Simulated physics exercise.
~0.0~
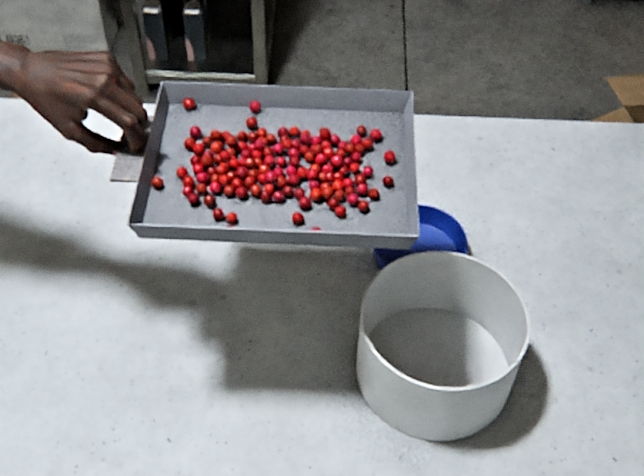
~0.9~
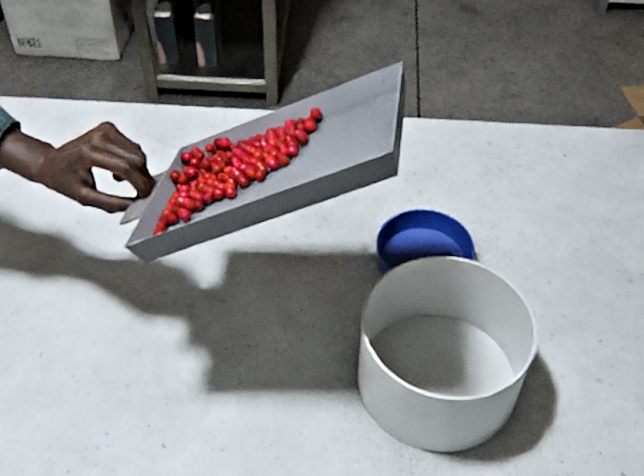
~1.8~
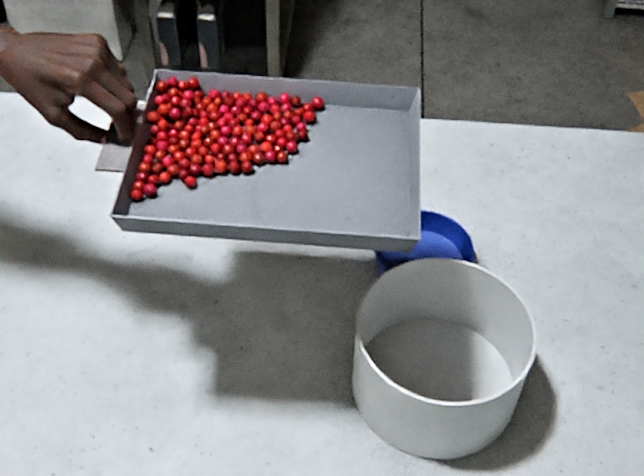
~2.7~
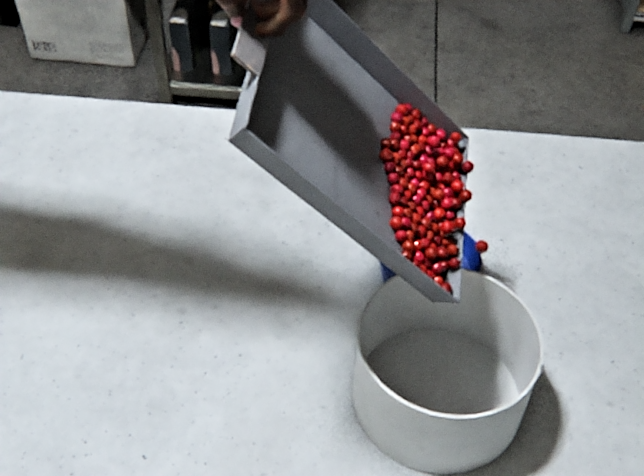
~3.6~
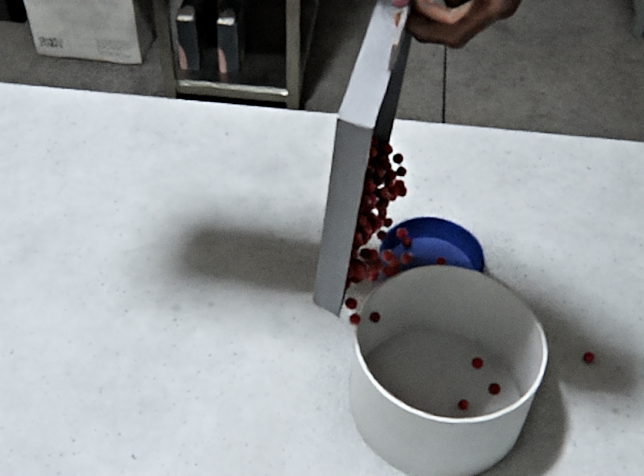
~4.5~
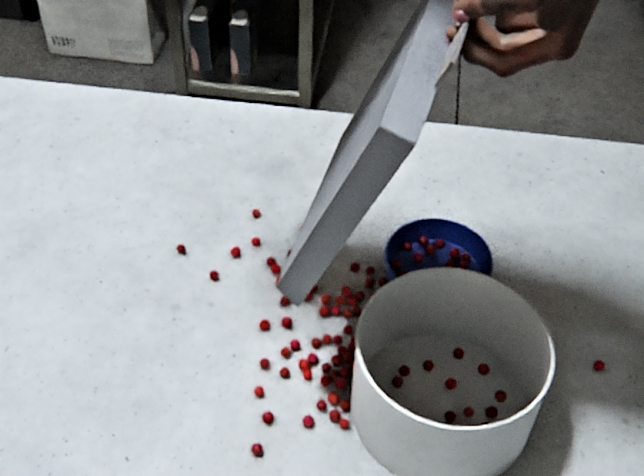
To begin with, a hand holds a shallow gray tray of red cranberries above a pale table, where a white pot stands in front of a blue dish. The tray tips so the berries gather toward its left side, then returns to nearly level. Next the hand swings it to the right and tilts it, sending the berries to the lower right end. The tray tips steeply past upright, and the berries tumble off. Most end up scattered on the table left of the pot, while a few lie in the pot and some in the dish.
